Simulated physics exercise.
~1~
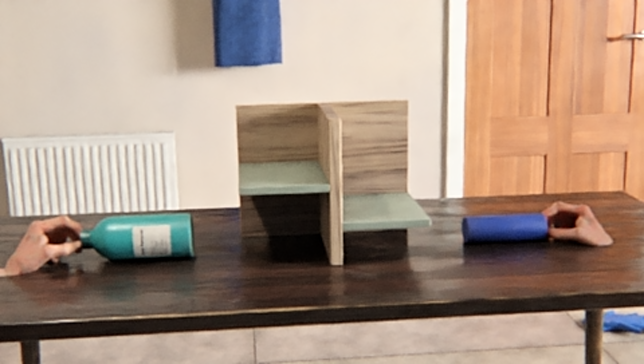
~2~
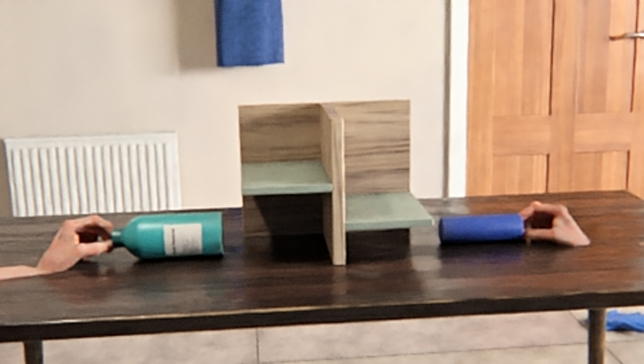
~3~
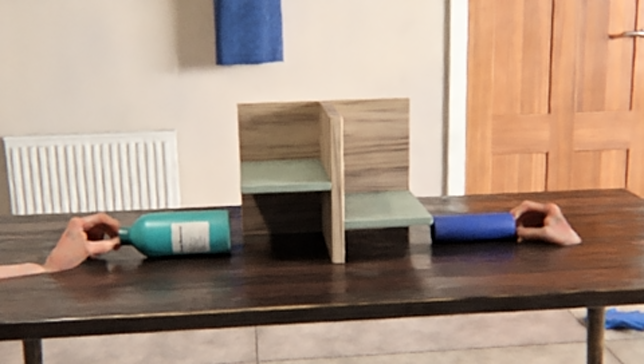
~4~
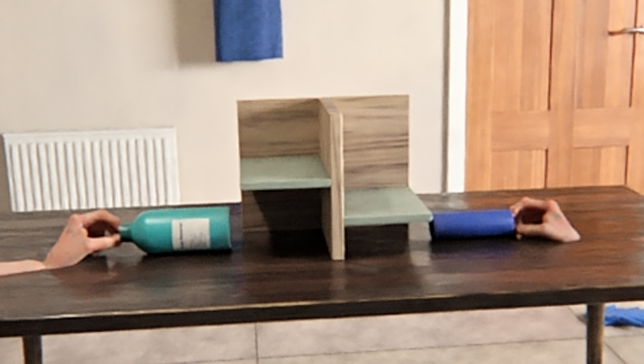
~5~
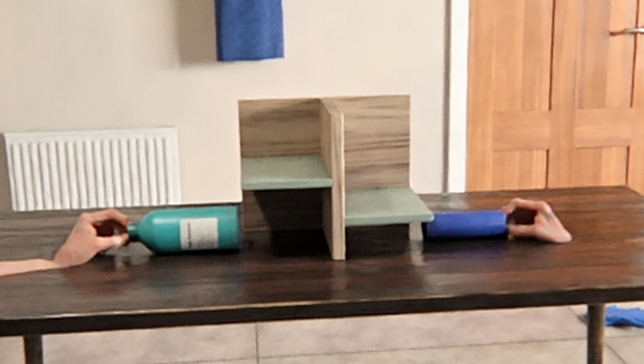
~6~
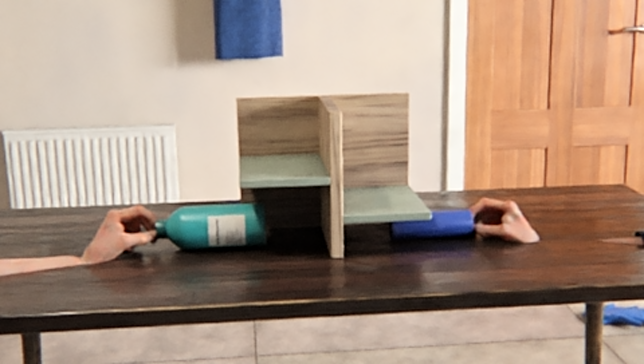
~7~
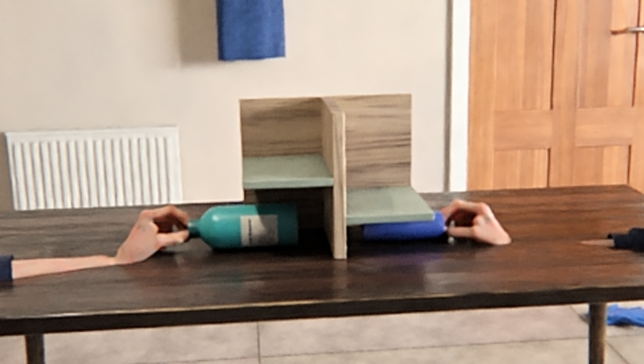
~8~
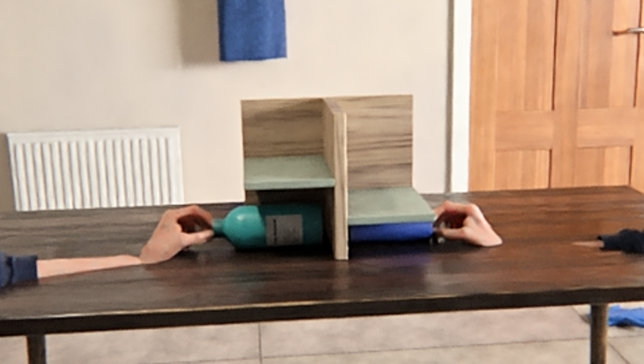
A turquoise bottle and a blue cylinder, both lying on their sides on a dark table, are pushed by hands from the left and right toward a two-sided wooden shelf, pause briefly, then slide beneath its green ledges, ending under them with the hands still at their outer ends.
